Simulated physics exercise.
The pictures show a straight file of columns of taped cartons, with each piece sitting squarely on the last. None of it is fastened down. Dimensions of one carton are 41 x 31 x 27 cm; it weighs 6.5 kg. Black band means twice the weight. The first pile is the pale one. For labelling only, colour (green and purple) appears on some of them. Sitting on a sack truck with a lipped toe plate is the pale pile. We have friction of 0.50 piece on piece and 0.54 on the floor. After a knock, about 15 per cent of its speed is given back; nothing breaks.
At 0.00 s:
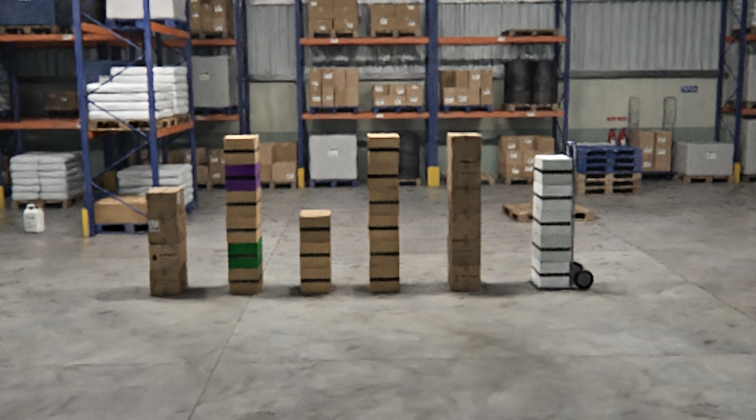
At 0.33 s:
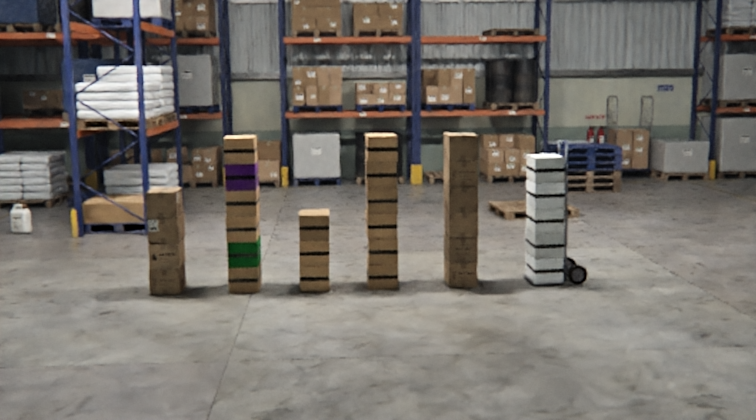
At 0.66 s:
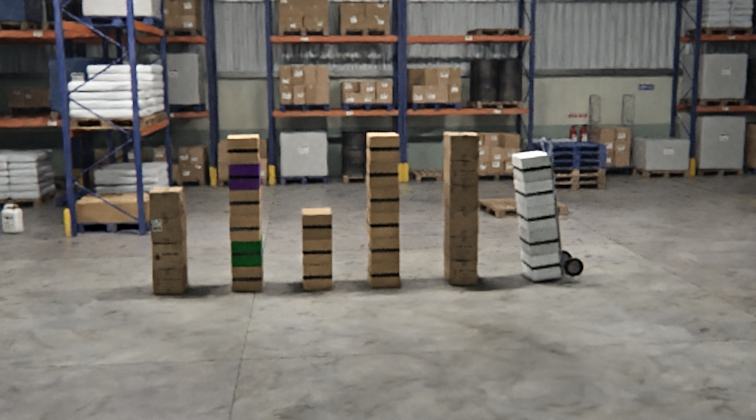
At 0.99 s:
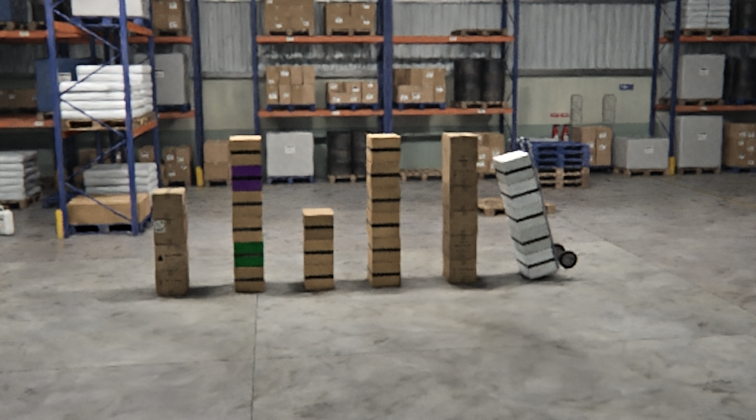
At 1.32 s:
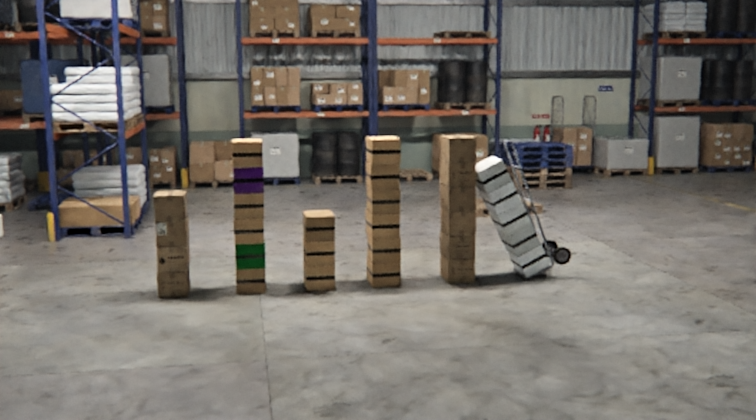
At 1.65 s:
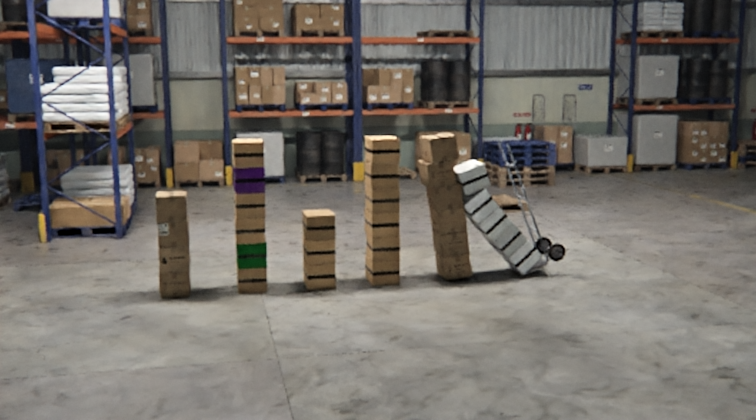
In a warehouse, a strapped white stack on a hand truck tilts left and leans into the neighbouring brown column, which tilts slightly.
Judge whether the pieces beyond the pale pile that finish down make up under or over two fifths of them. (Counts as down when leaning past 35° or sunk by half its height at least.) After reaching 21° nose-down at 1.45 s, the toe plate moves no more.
Over.
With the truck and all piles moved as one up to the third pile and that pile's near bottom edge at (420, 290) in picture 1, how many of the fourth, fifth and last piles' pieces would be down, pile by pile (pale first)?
Fourth 2, fifth 6, last 4.
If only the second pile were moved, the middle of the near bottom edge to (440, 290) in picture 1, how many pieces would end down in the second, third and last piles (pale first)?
You'd end with the second pile at 3, the third at 2 and the last at 0 down.
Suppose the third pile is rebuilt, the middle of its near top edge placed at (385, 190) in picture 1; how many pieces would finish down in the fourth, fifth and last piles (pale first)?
You'd get fourth 0, fifth 0 and last 0.
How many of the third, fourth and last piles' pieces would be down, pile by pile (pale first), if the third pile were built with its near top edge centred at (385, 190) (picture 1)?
You'd get third 4, fourth 0 and last 0.
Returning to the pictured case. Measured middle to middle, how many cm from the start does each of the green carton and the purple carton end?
The green one ends 60 cm from its start and the purple one 190 cm.
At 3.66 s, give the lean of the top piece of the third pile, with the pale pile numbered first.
I'd say it's at some 50° by then.
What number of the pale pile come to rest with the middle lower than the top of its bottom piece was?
2.
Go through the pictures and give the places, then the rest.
In the first picture (places mark the middle of the side facing us; the camera moves round a little), truck frame (574, 173) 0° forward; green carton (243, 256); purple carton (240, 178); the rest undisturbed.
The second picture shows truck frame (567, 171) 1° forward; purple carton (240, 178).
The third picture shows truck frame (553, 167) 7° forward, top of the pale pile leaning 7°; purple carton (244, 177); the rest undisturbed.
The fourth picture shows truck frame (534, 166) 15° forward, top of the pale pile leaning 15°; green carton (249, 255); the rest undisturbed.
The fifth picture shows truck frame (521, 168) 20° forward, top of the pale pile leaning 26°; green carton (251, 257); the rest undisturbed.
The sixth picture shows truck frame (516, 167) 21° forward, top of the pale pile leaning 20°; purple carton (250, 181); green carton (252, 256); steepest lean 7°, the carton at (455, 244); 6 disturbed, none down.
After 2.14 s, 5 of the pale pile down; none of the 25 other cartons down, 10 disturbed.
After 3.66 s, 5 of the pale pile down; 8 of the 25 other cartons down; purple carton leaning 11°; green carton leaning 11°.
After 5.04 s, 5 of the pale pile down; 22 of the 25 other cartons down; green carton on its side; purple carton leaning 64°, 71 cm lower.
At rest (7.2 s), 5 of the pale pile down; 22 of the 25 other cartons down; purple carton on its side; green carton on its side. That is 88 per cent. As the last picture would show them, middles, purple carton near (82, 255), green carton near (198, 277).
